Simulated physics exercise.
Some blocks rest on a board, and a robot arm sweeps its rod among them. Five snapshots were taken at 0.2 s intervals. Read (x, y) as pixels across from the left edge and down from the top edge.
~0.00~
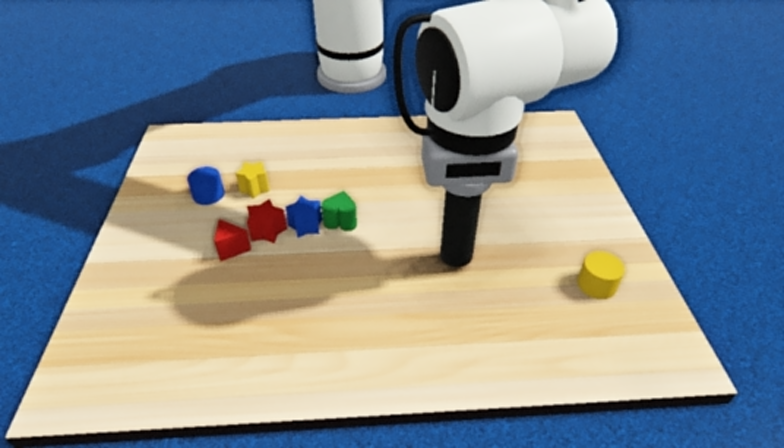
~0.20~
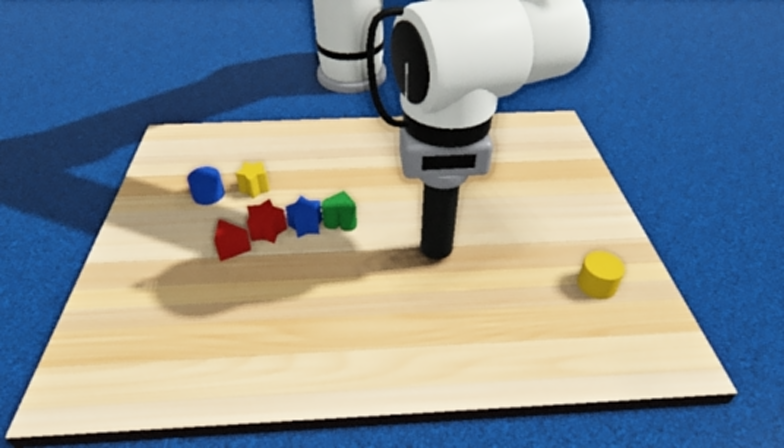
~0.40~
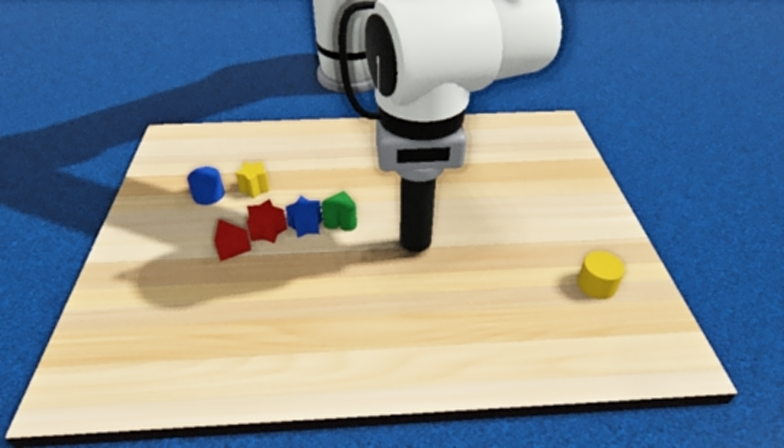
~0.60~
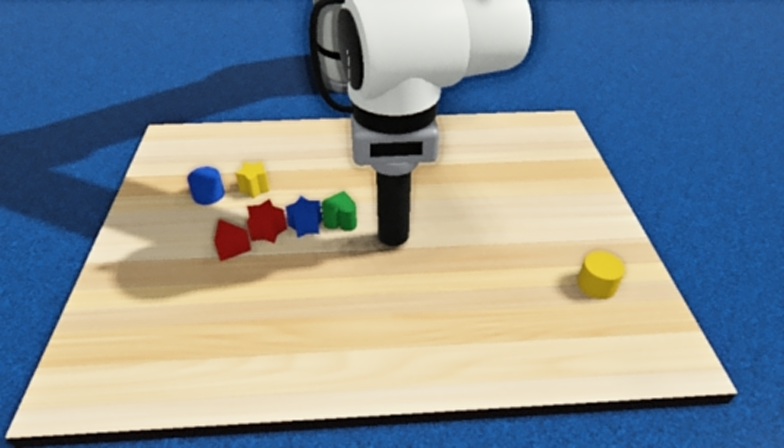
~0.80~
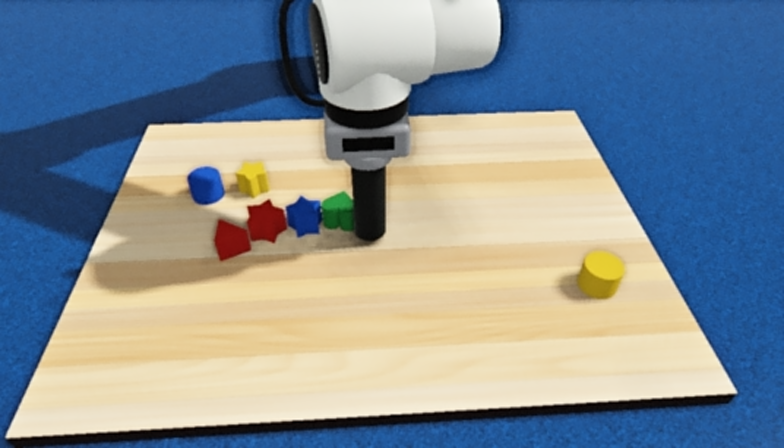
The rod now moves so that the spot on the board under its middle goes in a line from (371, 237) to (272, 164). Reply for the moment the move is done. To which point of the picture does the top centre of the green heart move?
At roughly (266, 168).
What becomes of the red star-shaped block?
It sits in its place.
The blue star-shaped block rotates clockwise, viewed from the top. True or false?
The statement is incorrect.
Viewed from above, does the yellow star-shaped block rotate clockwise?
Yes, I think so.
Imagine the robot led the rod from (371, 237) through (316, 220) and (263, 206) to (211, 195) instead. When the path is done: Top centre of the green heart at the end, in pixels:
The answer is (303, 176).
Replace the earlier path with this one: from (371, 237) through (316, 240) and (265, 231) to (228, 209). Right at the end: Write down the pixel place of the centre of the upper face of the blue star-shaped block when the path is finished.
It will end up at (287, 196).
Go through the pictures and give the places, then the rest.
The first frame shows lower end of the rod (456, 256), tops of blocks, yellow star-shaped block (251, 169), red star-shaped block (263, 211), blue star-shaped block (303, 206), green heart (340, 202).
The second frame shows rod (436, 248), blocks as before.
The third frame shows rod (416, 241), blocks as before.
The fourth frame shows rod (394, 235), blocks as before.
The fifth frame shows rod (370, 230), yellow star-shaped block (251, 169), red star-shaped block (263, 211), blue star-shaped block (303, 206), green heart (340, 202).
The first path, step by step. One third of the way, rod (334, 203); blue star-shaped block (293, 200), turned 70° anticlockwise; green heart (304, 180), turned 15° anticlockwise.
Two thirds of the way, rod (301, 179); yellow star-shaped block (243, 170), turned 25° clockwise; blue star-shaped block (293, 200), turned 70° anticlockwise; green heart (271, 171), turned 100° anticlockwise.
At the end, rod (270, 158); yellow star-shaped block (238, 172), turned 35° clockwise; red star-shaped block not moved; blue star-shaped block (293, 200), turned 70° anticlockwise; green heart (266, 168), turned 155° anticlockwise.
